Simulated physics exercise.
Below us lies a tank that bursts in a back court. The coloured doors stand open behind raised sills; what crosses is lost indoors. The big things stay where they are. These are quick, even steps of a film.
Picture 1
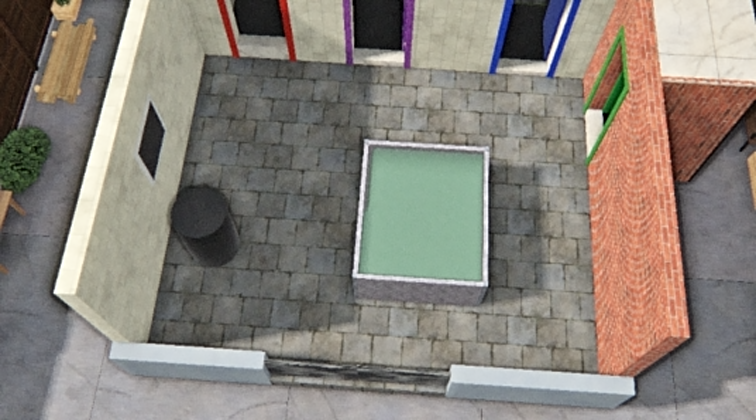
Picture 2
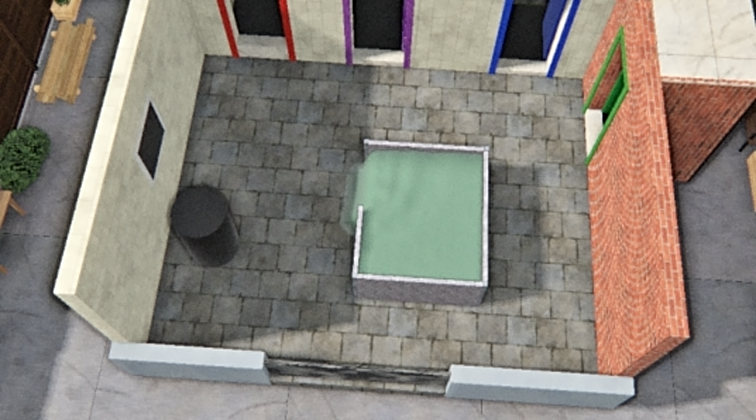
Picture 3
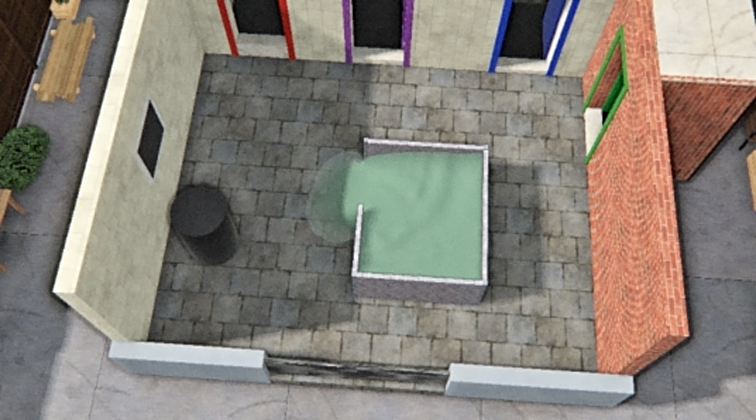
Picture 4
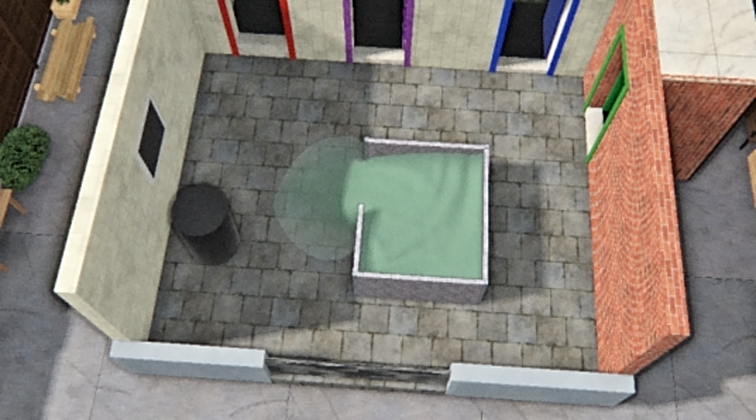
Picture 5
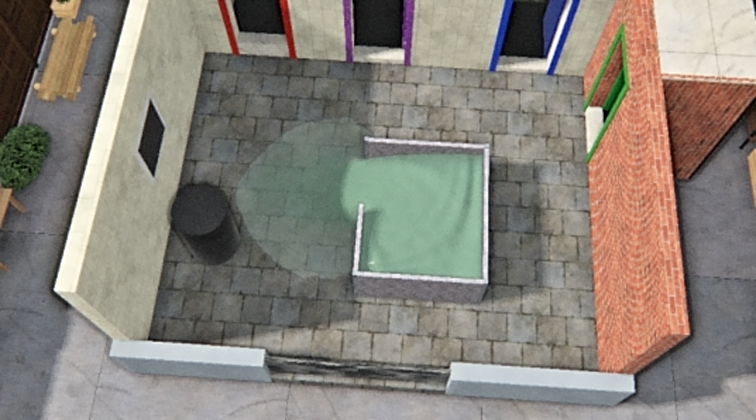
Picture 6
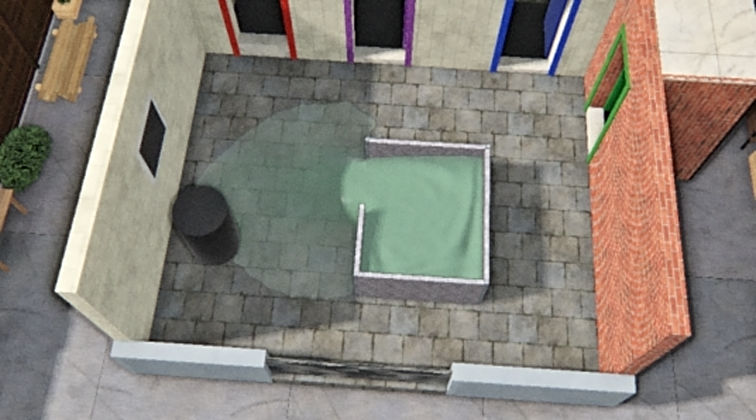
In a walled back court with coloured doorways, an open tank of green water gave way on its left side, and the water poured out through the gap, fanning leftward across the paving and around the dark barrel.
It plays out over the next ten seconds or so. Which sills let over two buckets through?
In the end: The red door stays under that; the purple door stays under that; the green door stays under that; the blue door stays under that.
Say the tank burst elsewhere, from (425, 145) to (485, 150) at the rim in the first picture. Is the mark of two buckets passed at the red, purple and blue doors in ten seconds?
Then: Red door keeps below it, purple door takes more, blue door goes over.
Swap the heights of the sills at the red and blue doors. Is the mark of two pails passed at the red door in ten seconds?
In short: Red door lets more in.
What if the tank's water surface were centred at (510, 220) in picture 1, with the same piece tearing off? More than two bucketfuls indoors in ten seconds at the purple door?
My reading: Purple door stays under.
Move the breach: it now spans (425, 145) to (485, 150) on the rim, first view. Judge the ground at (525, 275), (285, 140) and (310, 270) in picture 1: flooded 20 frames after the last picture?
In turn: Wet, under water, dry.
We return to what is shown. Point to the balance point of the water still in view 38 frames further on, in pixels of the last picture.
Roughly at (353, 201).
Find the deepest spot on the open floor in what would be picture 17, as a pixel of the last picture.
Near (205, 62).
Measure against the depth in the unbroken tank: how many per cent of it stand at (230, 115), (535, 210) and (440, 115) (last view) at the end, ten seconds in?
Roughly 8, 10 and 4 per cent, in turn.
A moment on, water covers 35 % of the floor; the red door wet at the sill, nothing in, the purple door not reached, the green door not reached, the blue door not reached.
Next, water covers 40 % of the floor; the red door wet at the sill, nothing in, the purple door wet at the sill, nothing in, the green door not reached, the blue door not reached.
Then, water covers 50 % of the floor; the red door under two buckets in, the purple door wet at the sill, nothing in, the green door not reached, the blue door not reached.
Later, water covers 90 % of the floor; the red door under two buckets in, the purple door wet at the sill, nothing in, the green door wet at the sill, nothing in, the blue door wet at the sill, nothing in.
In the end, water covers 100 % of the floor; the red door under two buckets in, the purple door wet at the sill, nothing in, the green door wet at the sill, nothing in, the blue door wet at the sill, nothing in.
